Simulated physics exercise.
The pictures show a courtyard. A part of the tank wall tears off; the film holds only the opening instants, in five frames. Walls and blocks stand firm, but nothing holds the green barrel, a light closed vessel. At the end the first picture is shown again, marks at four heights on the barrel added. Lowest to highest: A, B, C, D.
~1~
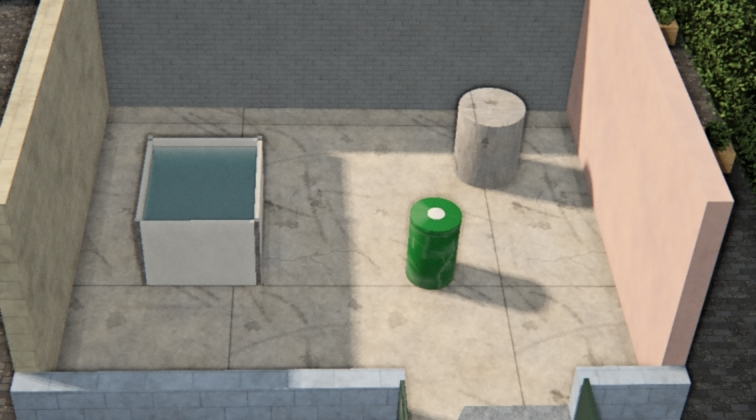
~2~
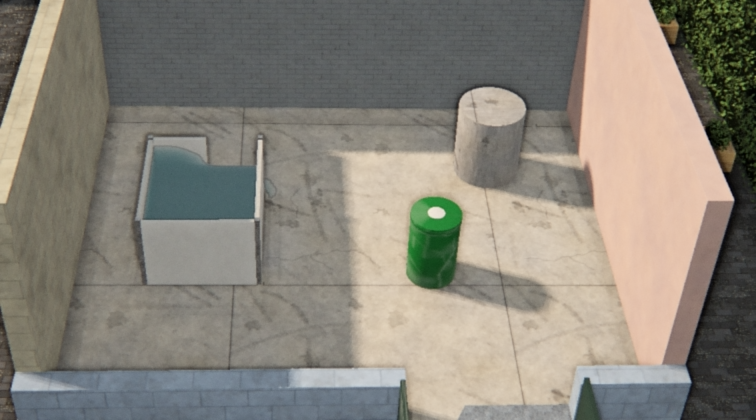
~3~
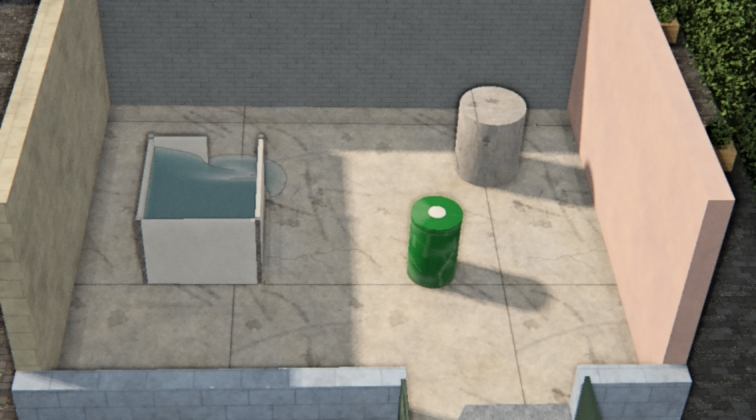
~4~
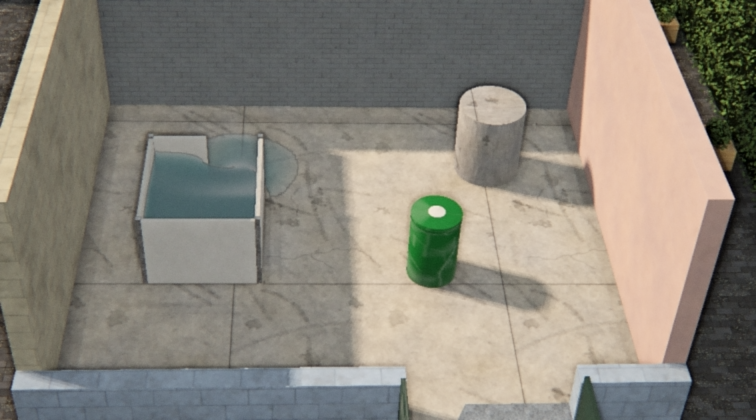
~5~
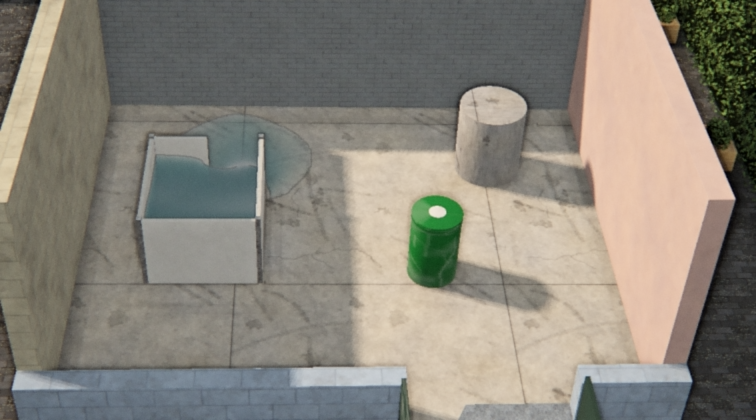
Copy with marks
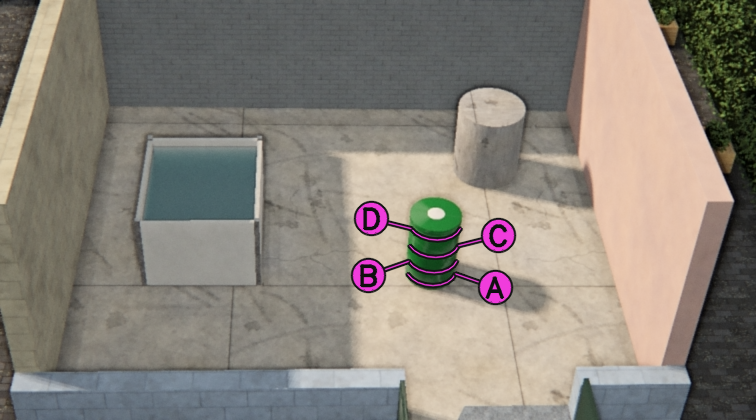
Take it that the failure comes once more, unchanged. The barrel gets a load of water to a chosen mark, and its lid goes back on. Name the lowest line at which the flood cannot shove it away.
I would pick mark A.
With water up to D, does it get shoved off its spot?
No.
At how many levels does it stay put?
All of the four.
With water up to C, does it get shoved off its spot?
No, not at all.
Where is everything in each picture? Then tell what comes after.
Lid of the green barrel at (435, 214); tank full, its middle at (202, 184); open gate at (490, 371).
Water covers 1 % of the ground, mostly out of sight from here.
Water covers 3 % of the ground, mostly out of sight from here.
Water covers 5 % of the ground and is seen nearest the barrel at (282, 179).
Lid of the green barrel at (437, 212); water covers 7 % of the ground and is seen nearest the barrel at (283, 182).
On the marked copy, A at (433, 285); B at (434, 272); C at (435, 257); D at (437, 240); from the bottom up A, B, C, D.
Choosing A, it does not move.
Choosing B, it does not move.
Choosing C, it does not move.
Choosing D, it does not move.
